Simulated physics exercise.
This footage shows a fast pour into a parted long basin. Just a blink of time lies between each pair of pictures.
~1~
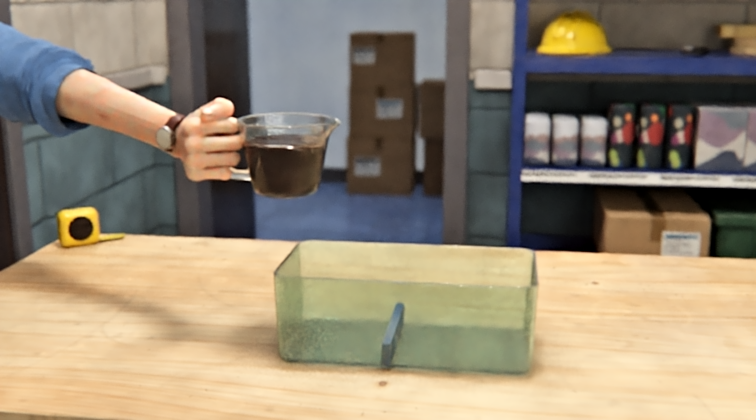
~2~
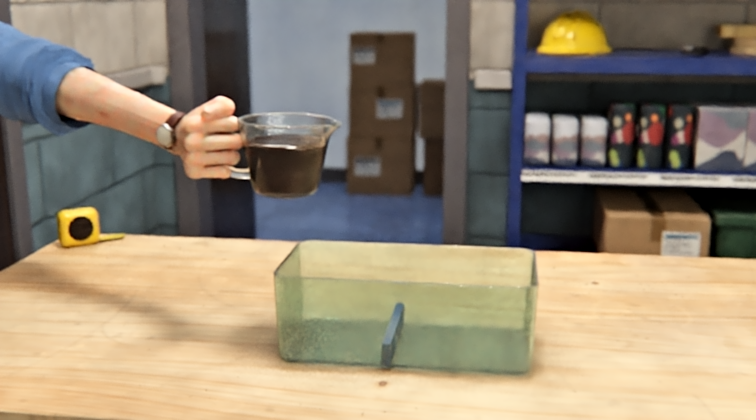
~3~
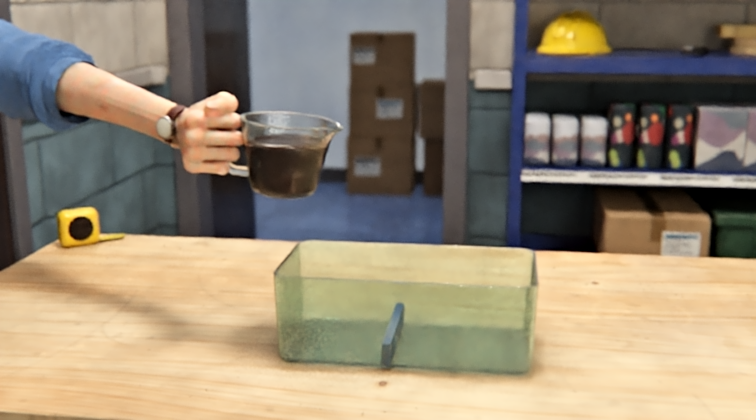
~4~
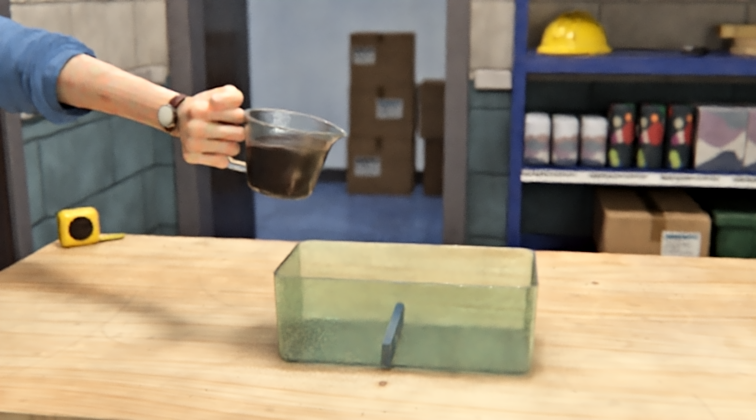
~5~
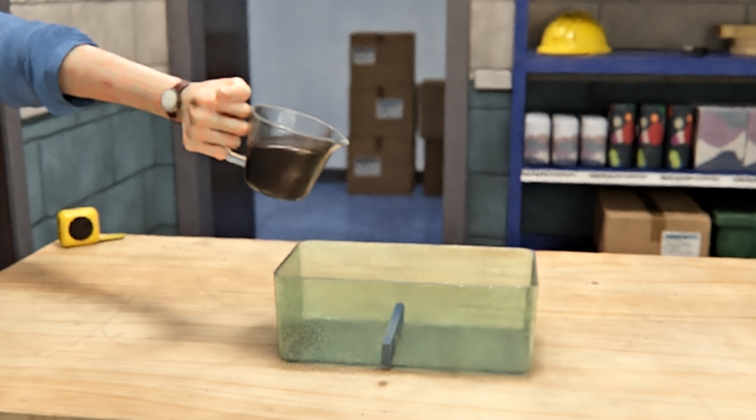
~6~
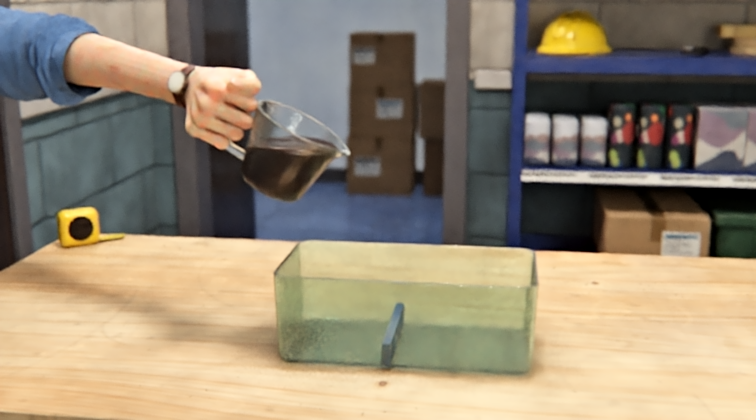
In a workshop or storeroom seen from the front at slightly above table height, a pale wooden table stands before a doorway with stacked brown boxes and blue shelves holding a yellow hard hat. A greenish clear basin with a low dark-blue divider sits at the centre, a yellow tape measure at left. While the camera stays still, a blue-sleeved arm wearing a watch gradually tilts a glass jug of dark liquid rightward above the basin.
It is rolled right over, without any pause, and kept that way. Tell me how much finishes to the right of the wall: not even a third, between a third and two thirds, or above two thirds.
The share right of the wall fails to reach one third.
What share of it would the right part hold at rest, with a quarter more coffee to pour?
It comes to near 35 per cent.
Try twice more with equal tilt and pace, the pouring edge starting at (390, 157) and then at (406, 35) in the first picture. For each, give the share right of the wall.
In order, roughly 95 percent and 80 percent.
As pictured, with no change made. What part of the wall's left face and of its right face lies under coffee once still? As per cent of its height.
60 % left, 10 % right.
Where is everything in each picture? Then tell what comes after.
Tilt 0°; pouring edge (341, 123); surface from (247, 139) to (326, 141); the long basin's rim runs from (287, 259) to (536, 269); the wall's top is at (394, 323), in the first picture.
Tilt 1°; pouring edge (341, 124); surface from (247, 139) to (326, 141), in the second picture.
Tilt 5°; pouring edge (344, 128); surface from (249, 139) to (327, 142), in the third picture.
Tilt 11°; pouring edge (346, 134); surface from (251, 139) to (329, 143), in the fourth picture.
Tilt 19°; pouring edge (349, 143); surface from (252, 140) to (333, 144), in the fifth picture.
Tilt 28°; pouring edge (350, 154); surface from (252, 143) to (342, 149), in the sixth picture.
A moment on, the measuring jug is tipped on its side and 54 per cent is still to pour, 13 is left of the wall and 2 right of it.
Next, the measuring jug is tipped on its side and 11 per cent is still to pour, 64 is left of the wall and 14 right of it.
Then the measuring jug is tipped on its side and 1 per cent is still to pour, 79 is left of the wall and 16 right of it.
Later the measuring jug is tipped on its side and 0 per cent is still to pour, 80 is left of the wall and 18 right of it.
Finally, 79 per cent lies left of the wall, 19 right of it and 2 outside.
